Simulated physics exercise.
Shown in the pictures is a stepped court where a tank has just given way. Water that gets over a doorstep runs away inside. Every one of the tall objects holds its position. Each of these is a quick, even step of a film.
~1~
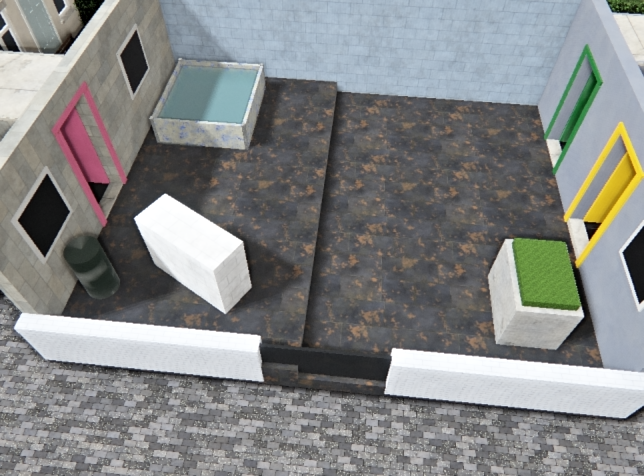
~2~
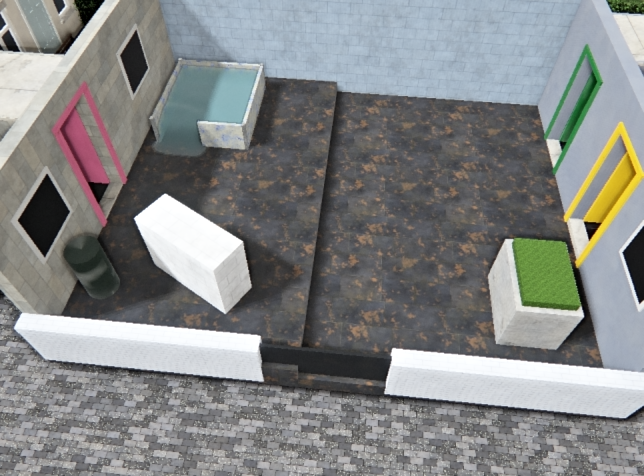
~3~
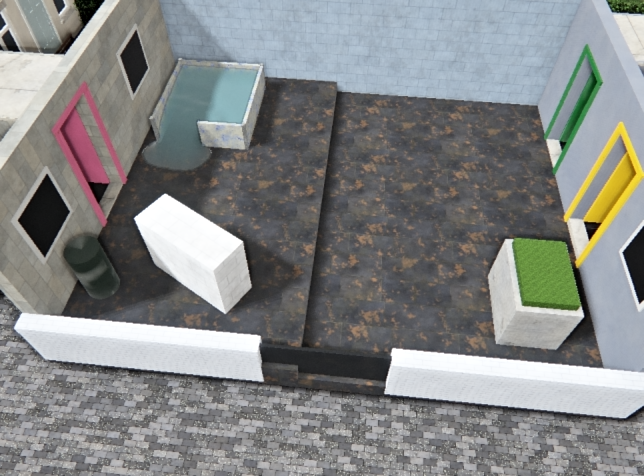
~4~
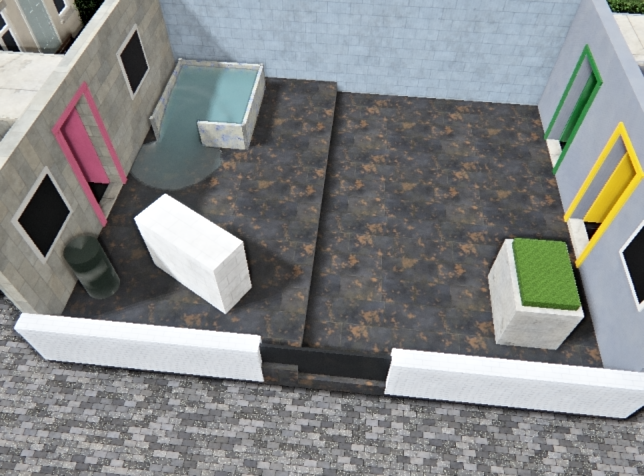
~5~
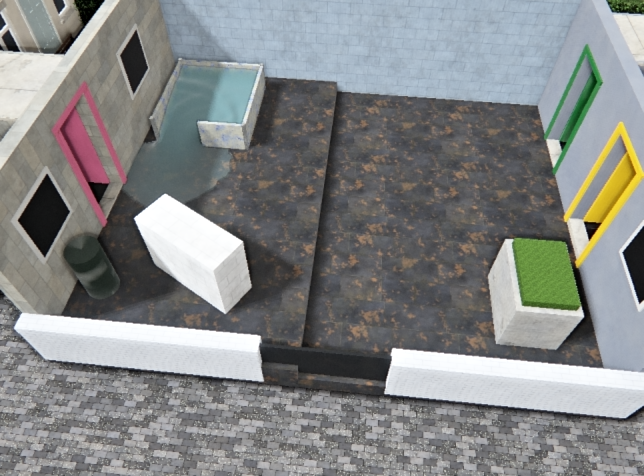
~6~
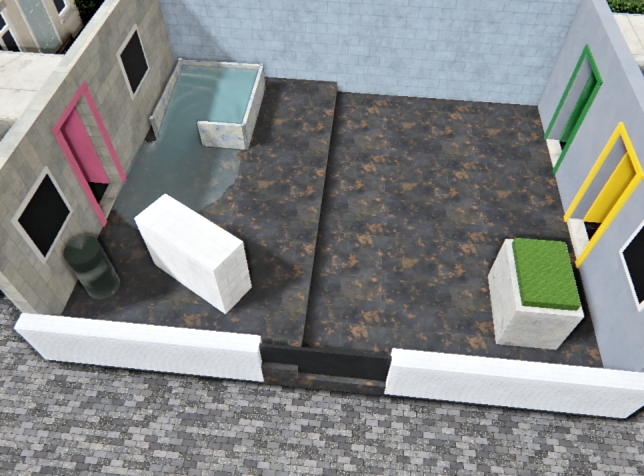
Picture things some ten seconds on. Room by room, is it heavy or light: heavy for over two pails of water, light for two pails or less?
Pink door - heavy; yellow door - light; green door - light.
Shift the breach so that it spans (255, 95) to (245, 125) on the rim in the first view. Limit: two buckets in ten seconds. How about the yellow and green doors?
Result - yellow undershoots, green overshoots.
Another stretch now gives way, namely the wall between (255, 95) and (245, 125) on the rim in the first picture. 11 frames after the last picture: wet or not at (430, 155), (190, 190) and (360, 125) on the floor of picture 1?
One after the other: Wet, no water, awash.
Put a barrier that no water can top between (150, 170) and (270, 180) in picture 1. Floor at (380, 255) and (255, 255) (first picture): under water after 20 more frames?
Unwetted; inundated.
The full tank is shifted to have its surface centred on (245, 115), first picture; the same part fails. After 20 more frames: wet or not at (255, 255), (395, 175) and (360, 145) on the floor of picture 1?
Result: Inundated; spared; spared.
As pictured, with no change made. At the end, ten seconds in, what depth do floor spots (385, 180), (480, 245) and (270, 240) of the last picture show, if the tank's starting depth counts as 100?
In that order: 0, 6 and 4 per cent.
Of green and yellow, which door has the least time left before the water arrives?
Answer: The yellow door.
A moment on, water covers 15 % of the floor; the pink door under two buckets in, the yellow door not reached, the green door not reached.
Next, water covers 15 % of the floor; the pink door over two buckets in, the yellow door not reached, the green door not reached.
Then, water covers 25 % of the floor; the pink door over two buckets in, the yellow door not reached, the green door not reached.
Later, water covers 40 % of the floor; the pink door over two buckets in, the yellow door not reached, the green door not reached.
In the end, water covers 60 % of the floor; the pink door over two buckets in, the yellow door wet at the sill, nothing in, the green door wet at the sill, nothing in.
